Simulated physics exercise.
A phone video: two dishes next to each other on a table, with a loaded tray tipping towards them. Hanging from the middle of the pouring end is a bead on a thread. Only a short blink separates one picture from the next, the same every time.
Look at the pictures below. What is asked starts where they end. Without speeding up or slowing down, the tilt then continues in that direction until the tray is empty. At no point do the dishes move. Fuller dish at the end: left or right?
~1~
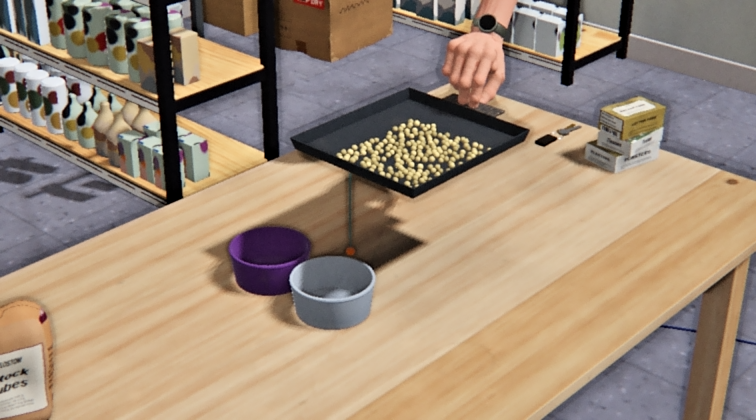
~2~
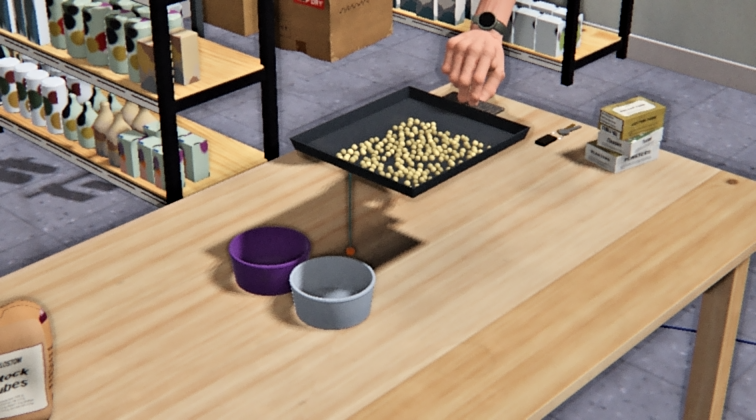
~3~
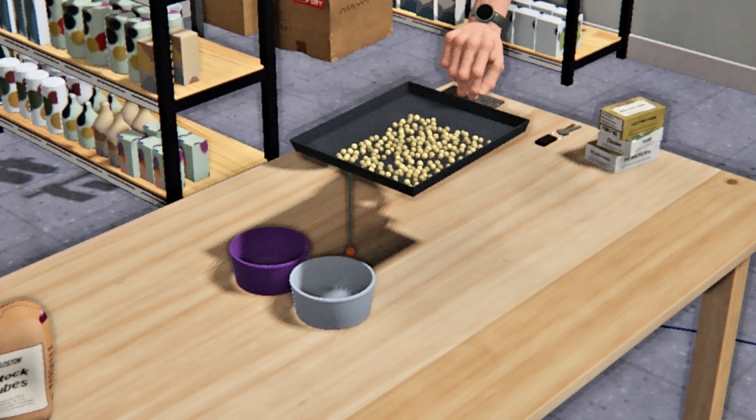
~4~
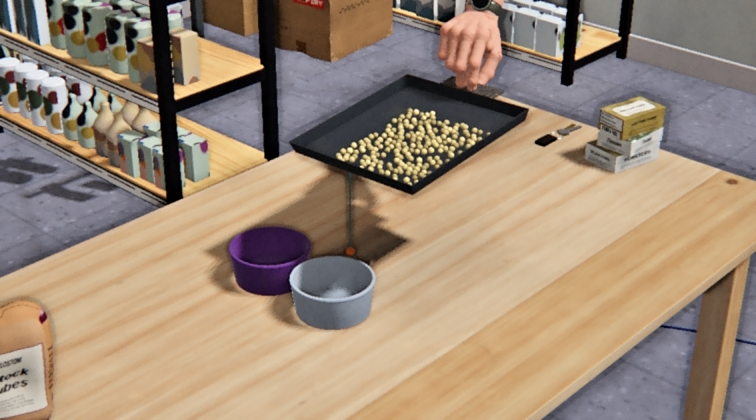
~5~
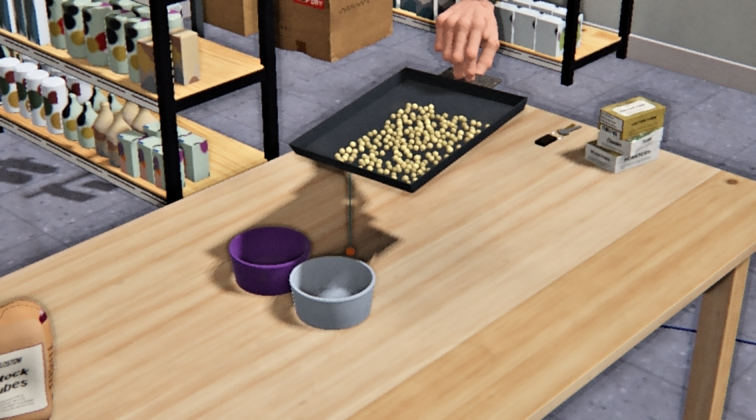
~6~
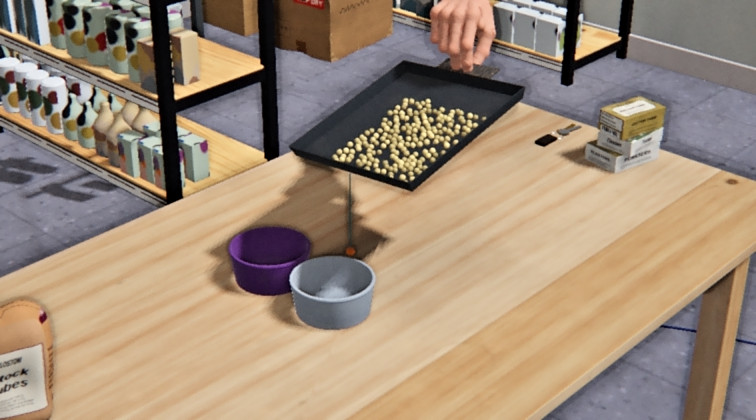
More will pour into the dish on the left side.
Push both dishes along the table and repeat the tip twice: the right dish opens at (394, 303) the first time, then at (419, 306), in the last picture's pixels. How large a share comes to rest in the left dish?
The first try yields 30% and the second yields 20%.
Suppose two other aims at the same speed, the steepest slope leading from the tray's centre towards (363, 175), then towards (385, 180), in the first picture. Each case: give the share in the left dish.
So it's 0 percent with the first slope and 0 percent with the other.
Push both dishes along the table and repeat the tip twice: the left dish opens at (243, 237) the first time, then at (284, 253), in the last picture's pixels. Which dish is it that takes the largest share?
In the first try it's the right-side dish, and in the second it's the left-side dish.
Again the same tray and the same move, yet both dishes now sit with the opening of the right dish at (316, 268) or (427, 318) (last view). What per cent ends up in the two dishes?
Result, in turn: 60 %, 10 %.
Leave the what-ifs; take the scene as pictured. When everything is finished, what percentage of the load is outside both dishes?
Something near 20 in every hundred.
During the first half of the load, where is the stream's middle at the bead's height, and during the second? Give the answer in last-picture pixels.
Initially about (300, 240); subsequently about (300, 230).
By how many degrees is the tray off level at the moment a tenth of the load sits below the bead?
The angle is around 85°.
Just after the last frame, tray tipped steeply; almost all on the tray; just a few in the right dish; just a few in the left dish; just a few in the air.
A moment on, tray tipped right over; about a tenth on the tray; roughly a quarter in the right dish; roughly half in the left dish; about a tenth outside both; roughly a quarter in the air.
Further on, tray tipped past a quarter turn; roughly a quarter in the right dish; roughly two thirds in the left dish; roughly a quarter outside both.
When it is over, tray tipped past a quarter turn; roughly a quarter in the right dish; roughly two thirds in the left dish; roughly a quarter outside both.
